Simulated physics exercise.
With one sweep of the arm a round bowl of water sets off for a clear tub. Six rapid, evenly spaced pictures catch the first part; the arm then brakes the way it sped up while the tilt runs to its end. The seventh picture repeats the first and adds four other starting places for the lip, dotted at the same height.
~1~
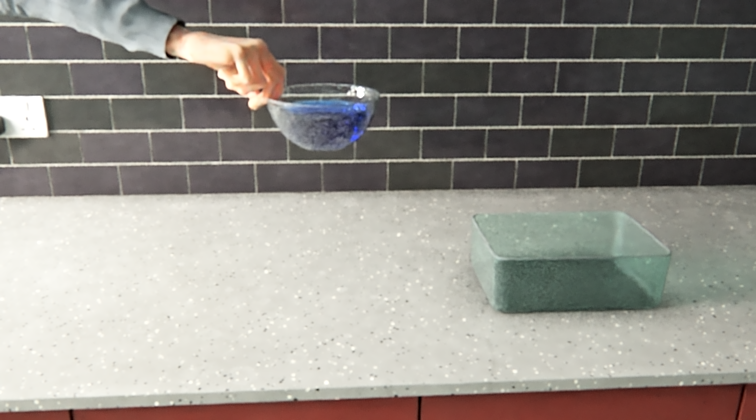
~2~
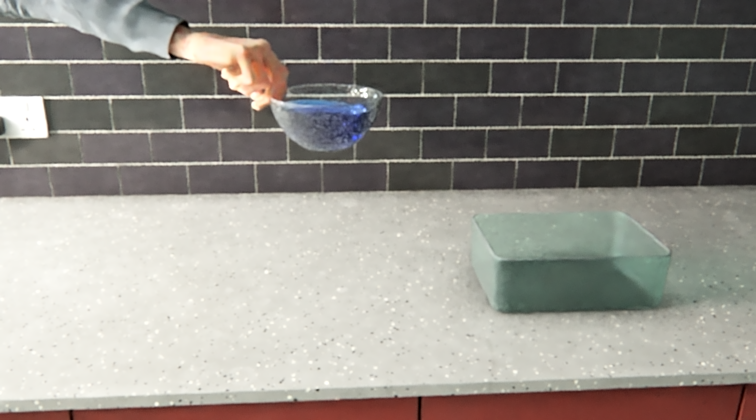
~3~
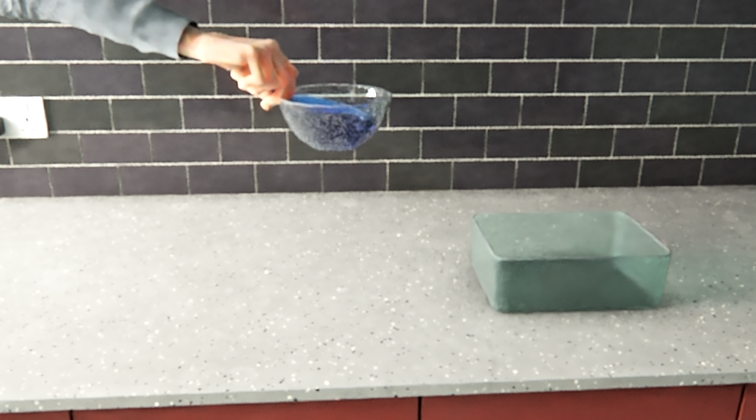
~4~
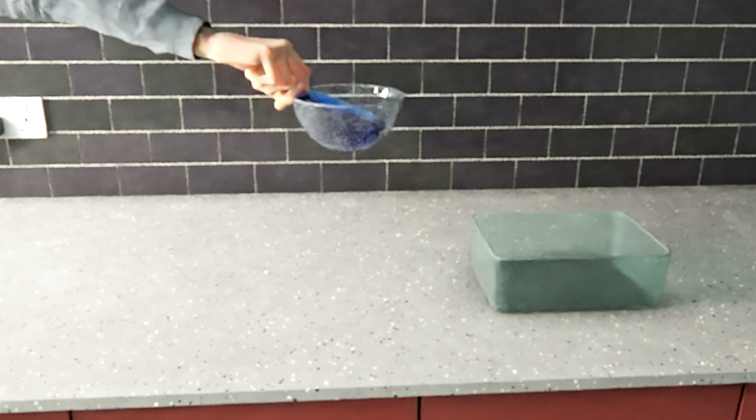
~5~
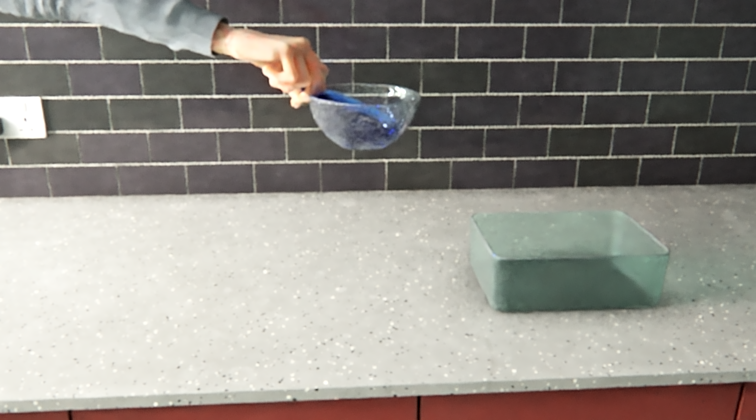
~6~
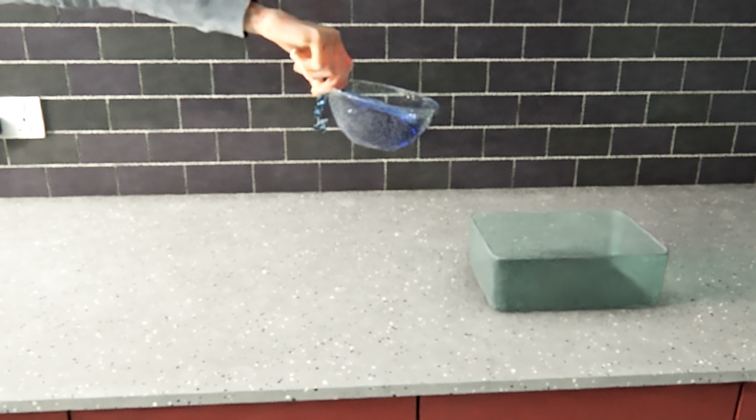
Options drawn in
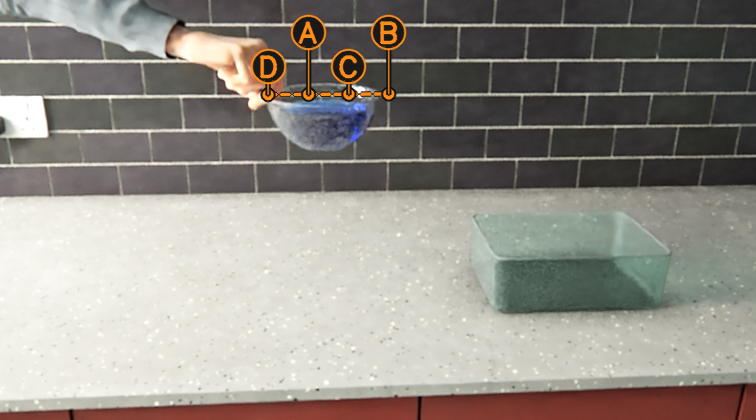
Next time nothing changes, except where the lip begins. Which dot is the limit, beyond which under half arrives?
Use spot C.
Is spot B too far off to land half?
No.
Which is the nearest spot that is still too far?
That would be A.
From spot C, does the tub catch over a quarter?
Yes, it does.
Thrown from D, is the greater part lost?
Yes.
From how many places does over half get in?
Two of them.
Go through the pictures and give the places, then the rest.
Upright, lip at (378, 94); tub from (491, 310) to (658, 305); nothing has left yet.
Upright, lip at (381, 94); nothing has left yet.
Upright, lip at (389, 94); nothing has left yet.
Upright, lip at (402, 94); water is over the rim, down to (302, 94).
Upright, lip at (418, 95); water is over the rim, down to (305, 102).
Tipped about 11°, lip at (437, 103); water is over the rim, down to (316, 128).
On the marked copy, A at (308, 94); B at (388, 94); C at (348, 94); D at (268, 94).
With A, about 31 % lands in the tub, 63 % falls short and 7 % goes beside or beyond.
With B, about 78 % lands in the tub, 6 % falls short and 15 % goes beside or beyond.
With C, about 64 % lands in the tub, 24 % falls short and 12 % goes beside or beyond.
With D, about 0 % lands in the tub, 99 % falls short.
